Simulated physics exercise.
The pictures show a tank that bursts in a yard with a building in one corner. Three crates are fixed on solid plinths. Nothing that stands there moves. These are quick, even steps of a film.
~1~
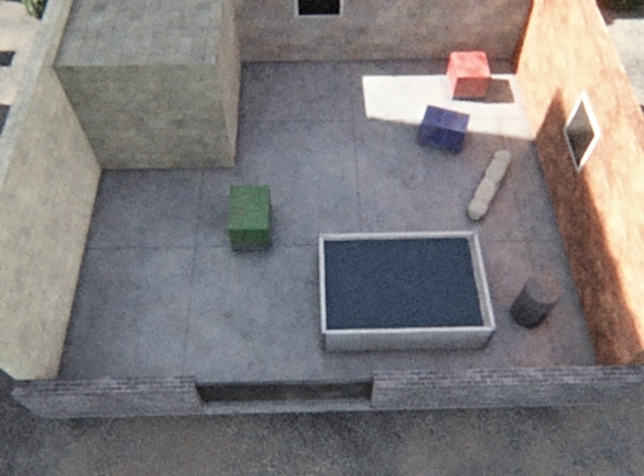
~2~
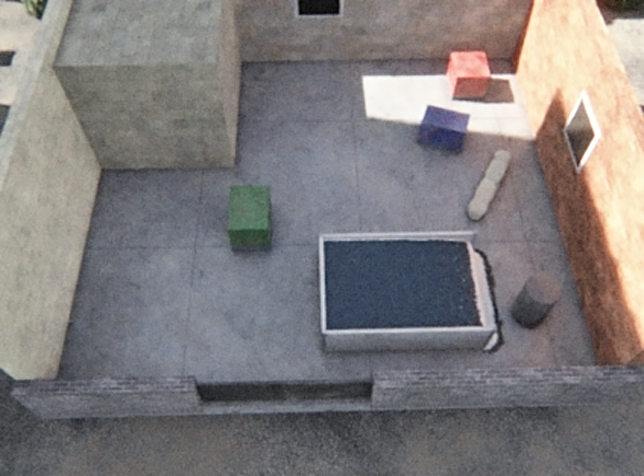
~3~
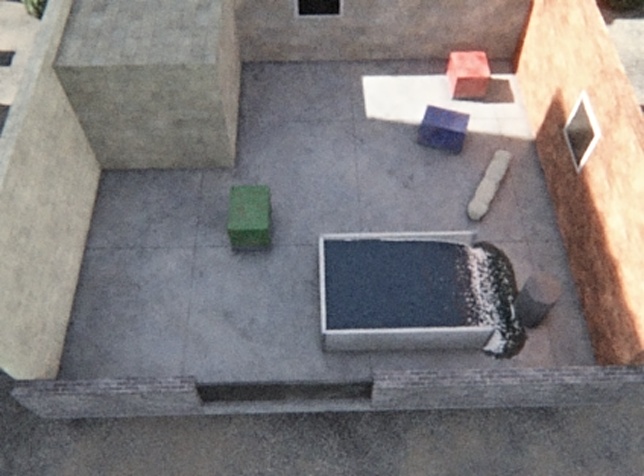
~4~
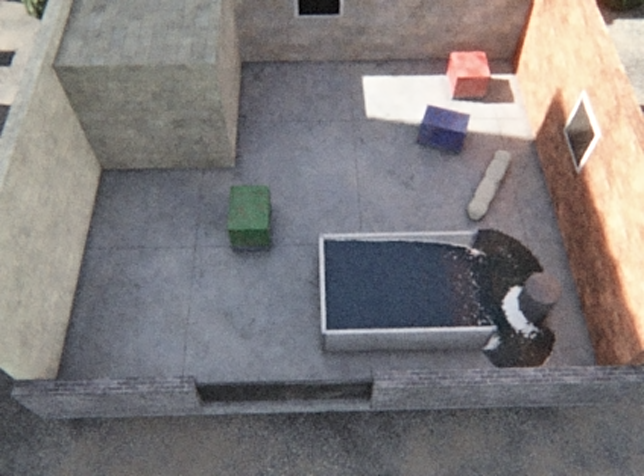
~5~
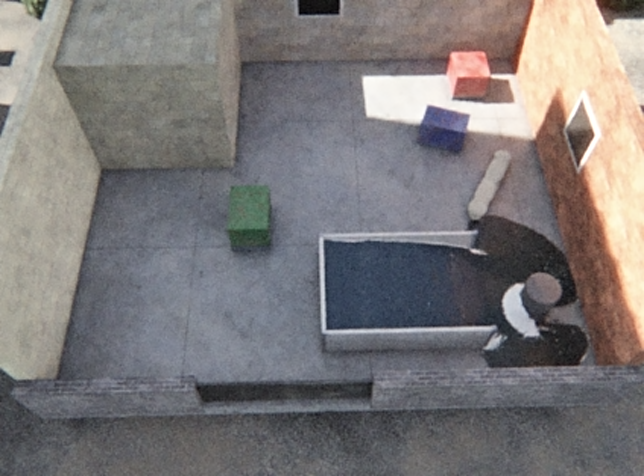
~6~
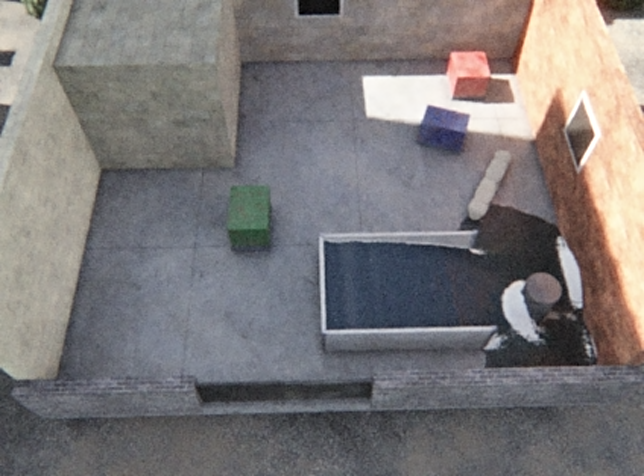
Dark water bursting from the right end of an open tank in a walled yard, spreading around a grey cylinder toward the brick wall.
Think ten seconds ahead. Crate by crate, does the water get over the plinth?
In the end: The blue crate gets wet; the green crate stays dry; the red crate gets wet.
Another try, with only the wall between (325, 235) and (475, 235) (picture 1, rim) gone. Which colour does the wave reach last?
That is the crate marked red.
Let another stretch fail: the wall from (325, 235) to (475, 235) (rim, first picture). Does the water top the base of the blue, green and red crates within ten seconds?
One by one: The blue crate is wetted; the green crate is soaked; the red crate is soaked.
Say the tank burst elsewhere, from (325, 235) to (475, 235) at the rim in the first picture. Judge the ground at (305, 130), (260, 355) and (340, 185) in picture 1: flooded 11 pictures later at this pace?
One after the other: Covered, free of water, flooded.
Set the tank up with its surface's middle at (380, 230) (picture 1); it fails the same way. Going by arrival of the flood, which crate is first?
The blue-painted one.
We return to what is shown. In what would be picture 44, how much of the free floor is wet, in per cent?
Roughly 65 per cent.
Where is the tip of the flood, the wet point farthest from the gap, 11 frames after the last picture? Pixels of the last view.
Close to (516, 102).
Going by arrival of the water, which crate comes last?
That is the one in green.
A moment on, water covers 10 % of the floor; the blue crate not reached, the green crate not reached, the red crate not reached.
Next, water covers 15 % of the floor; the blue crate not reached, the green crate not reached, the red crate not reached.
Then, water covers 25 % of the floor; the blue crate water round its plinth, the green crate not reached, the red crate water round its plinth.
Later, water covers 65 % of the floor; the blue crate water round its plinth, the green crate not reached, the red crate water round its plinth.
In the end, water covers 95 % of the floor; the blue crate was topped, the green crate stayed above the water, the red crate was topped.
